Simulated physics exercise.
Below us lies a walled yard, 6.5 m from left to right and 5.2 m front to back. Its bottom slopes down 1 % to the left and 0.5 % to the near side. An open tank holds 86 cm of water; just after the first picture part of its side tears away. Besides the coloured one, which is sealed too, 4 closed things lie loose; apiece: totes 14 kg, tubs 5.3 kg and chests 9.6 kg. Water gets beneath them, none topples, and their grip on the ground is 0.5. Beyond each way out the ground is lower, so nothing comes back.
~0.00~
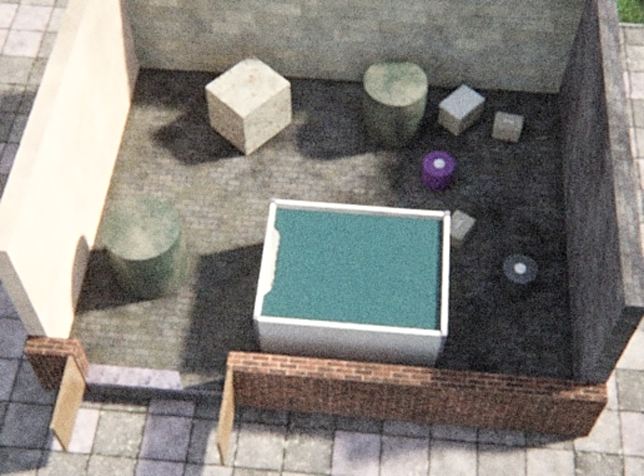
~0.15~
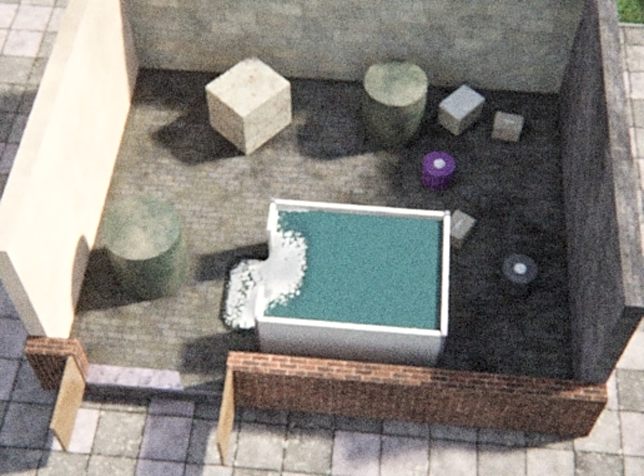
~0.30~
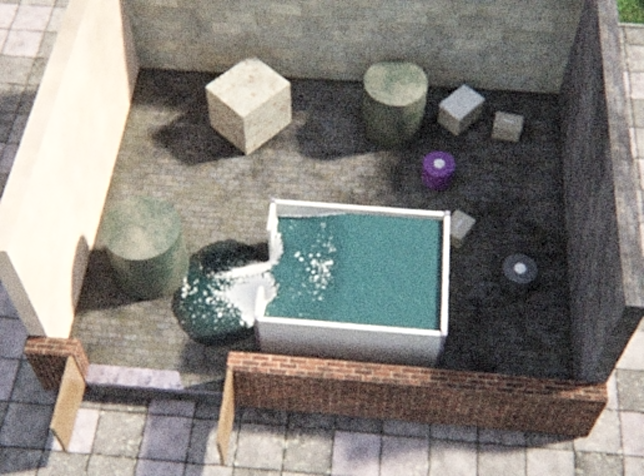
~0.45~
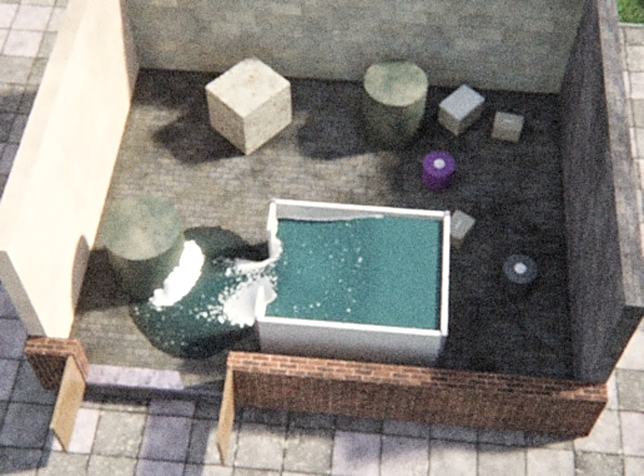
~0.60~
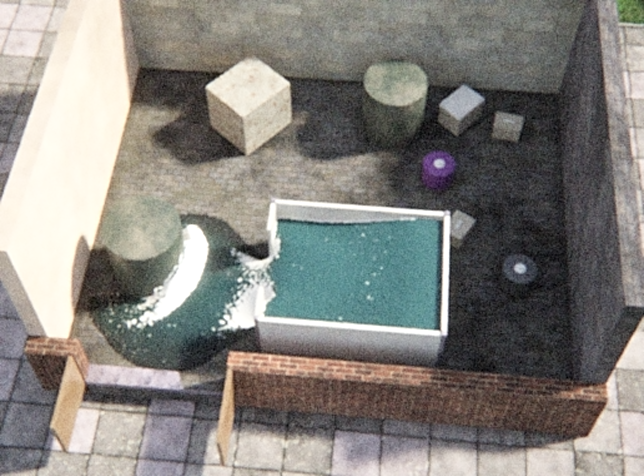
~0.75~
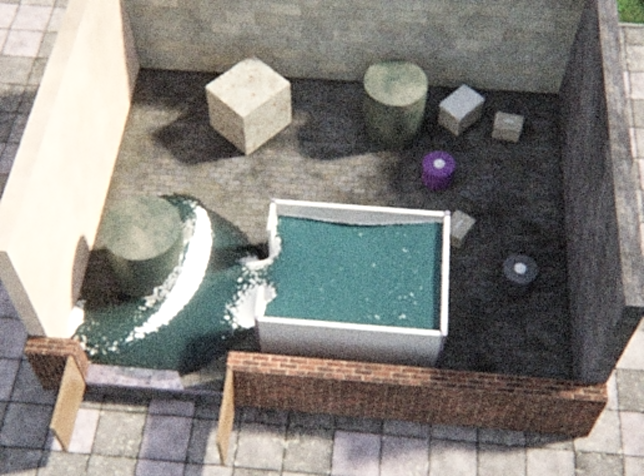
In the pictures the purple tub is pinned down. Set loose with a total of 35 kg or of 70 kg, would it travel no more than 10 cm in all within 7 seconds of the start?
I expect that the lower weight is enough.
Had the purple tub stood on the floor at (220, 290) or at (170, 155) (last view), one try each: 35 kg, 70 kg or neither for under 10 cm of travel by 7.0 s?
In turn: Neither holds; it takes the larger.
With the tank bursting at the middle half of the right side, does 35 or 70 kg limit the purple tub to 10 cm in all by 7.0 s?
Then the smaller load will do.
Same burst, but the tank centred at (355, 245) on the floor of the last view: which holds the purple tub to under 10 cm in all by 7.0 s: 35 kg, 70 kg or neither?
In that case the smaller load will do.
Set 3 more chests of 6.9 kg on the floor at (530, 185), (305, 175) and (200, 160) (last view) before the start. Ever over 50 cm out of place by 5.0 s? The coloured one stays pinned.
In turn: Under, less, more.
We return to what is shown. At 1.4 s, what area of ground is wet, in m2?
Some 12 m2.
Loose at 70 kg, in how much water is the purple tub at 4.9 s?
Roughly 1 cm.
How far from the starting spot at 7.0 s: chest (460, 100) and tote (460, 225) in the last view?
In that order: 40 cm, 0 cm.
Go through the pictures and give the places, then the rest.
The first picture shows the purple tub at (439, 164) rests on the ground; 3.7 m2 under water; 0 of 5 have shifted.
The second picture shows the purple tub at (439, 164) rests on the ground; water covers 4.3 m2; 0 of 5 have shifted.
The third picture shows the purple tub at (439, 164), on the bottom; water covers 5.3 m2; 0 of 5 have shifted.
The fourth picture shows the purple tub at (439, 164) rests on the ground; 6.0 m2 under water; 0 of 5 have shifted.
The fifth picture shows the purple tub at (439, 164), on the bottom; 6.9 m2 under water; 0 of 5 have shifted.
The sixth picture shows the purple tub at (439, 164), on the bottom; water covers 8.0 m2; 0 of 5 have shifted.
After 1.4 s the purple tub would be 0 cm from its start with 35 kg and 0 cm from its start with 70 kg; 0 cm of water round it then.
After 3.1 s the purple tub would be 0 cm from its start with 35 kg and 0 cm from its start with 70 kg; 0 cm of water round it then.
After 4.9 s the purple tub would be 0 cm from its start with 35 kg and 0 cm from its start with 70 kg; 1 cm of water round it then.
After 7.0 s the purple tub would be 0 cm from its start with 35 kg and 0 cm from its start with 70 kg; 1 cm of water round it then.
